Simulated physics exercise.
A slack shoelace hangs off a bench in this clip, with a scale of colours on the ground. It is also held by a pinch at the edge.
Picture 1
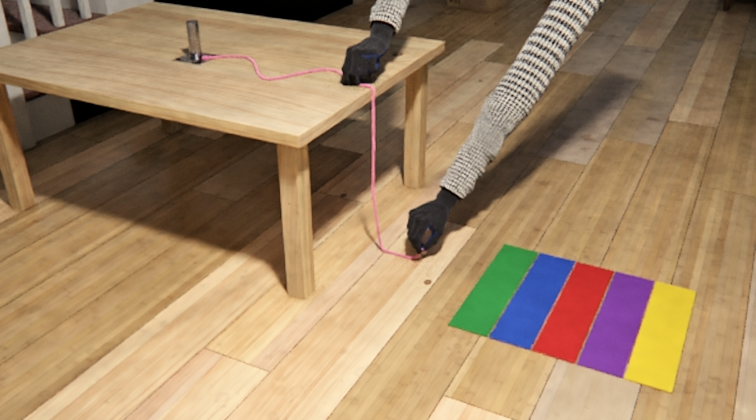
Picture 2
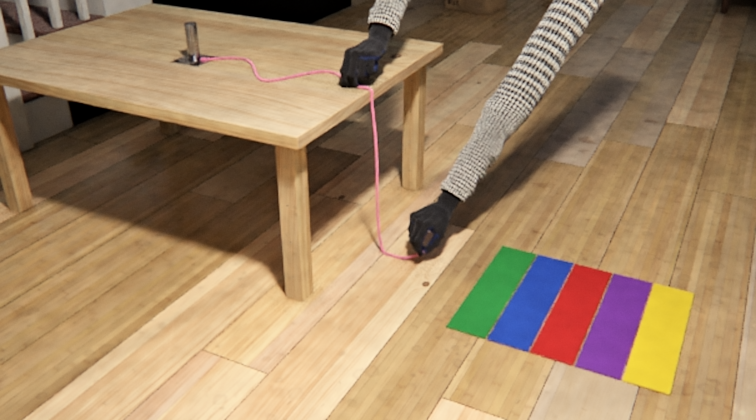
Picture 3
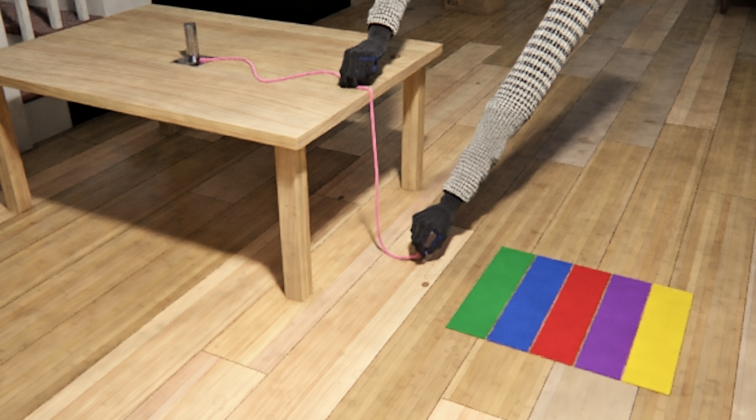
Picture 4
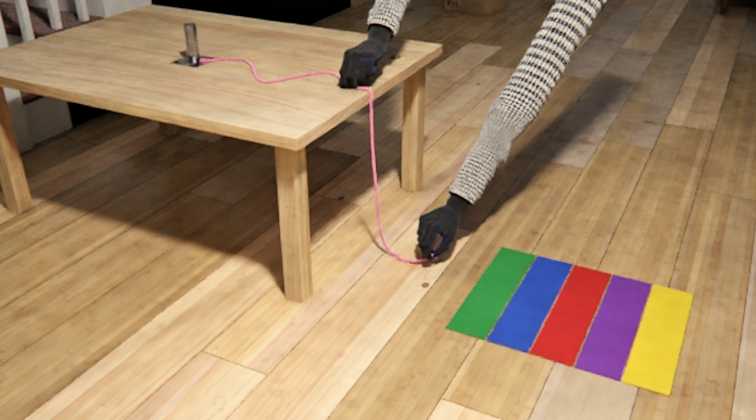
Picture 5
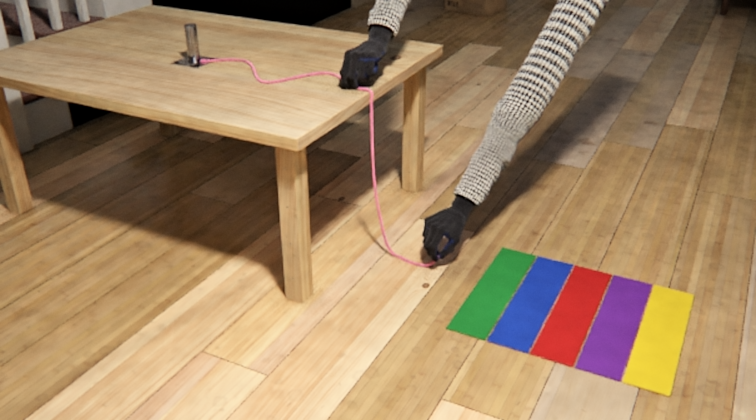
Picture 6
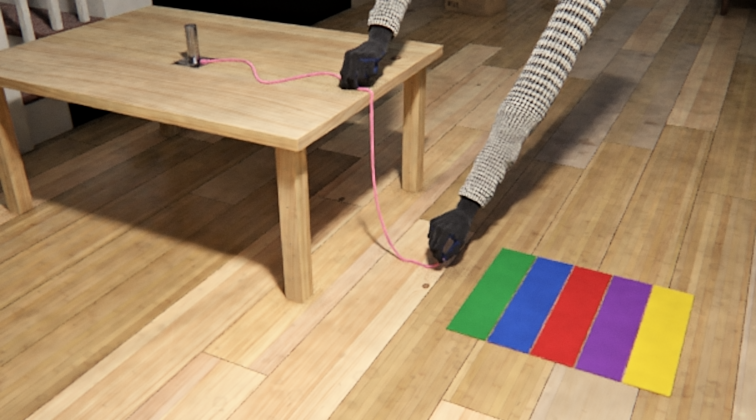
On a wooden floor beside a low table, one gloved hand pinned a pink string at the table's edge while the other drew its dangling end slightly right, near a strip of five colours.
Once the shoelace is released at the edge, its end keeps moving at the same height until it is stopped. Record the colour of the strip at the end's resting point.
Resting point: Purple strip.
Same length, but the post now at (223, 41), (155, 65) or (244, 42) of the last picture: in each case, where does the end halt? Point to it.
Going through the tries, you get (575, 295), then (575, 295), then (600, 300).
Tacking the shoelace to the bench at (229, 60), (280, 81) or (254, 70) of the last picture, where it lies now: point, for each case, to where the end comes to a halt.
(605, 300), (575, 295) and (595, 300).
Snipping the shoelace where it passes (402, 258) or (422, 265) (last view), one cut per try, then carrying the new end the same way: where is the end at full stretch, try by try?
First try near (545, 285), second near (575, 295).
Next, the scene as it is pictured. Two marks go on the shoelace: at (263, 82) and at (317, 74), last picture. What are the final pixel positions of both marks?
They finish close to (299, 79) and close to (351, 88).
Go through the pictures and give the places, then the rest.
End (422, 249); green (478, 314); blue (519, 326); red (561, 338); purple (607, 351); yellow (653, 365), in the first frame.
End (423, 251); shoelace through (238, 58) (260, 79) (327, 72) (371, 97) (377, 173) (380, 241), in the second frame.
End (426, 253), in the third frame.
End (433, 255); shoelace through (238, 60) (260, 80) (326, 73) (371, 99) (375, 174) (384, 242), in the fourth frame.
End (438, 257), in the fifth frame.
End (443, 259); shoelace through (238, 60) (260, 81) (327, 74) (371, 99) (373, 174) (390, 243), in the sixth frame.
Soon after, end near (531, 282); over blue.
Then, end near (584, 296); over red.
At full stretch, end near (615, 304); over purple. It halts on the purple strip.
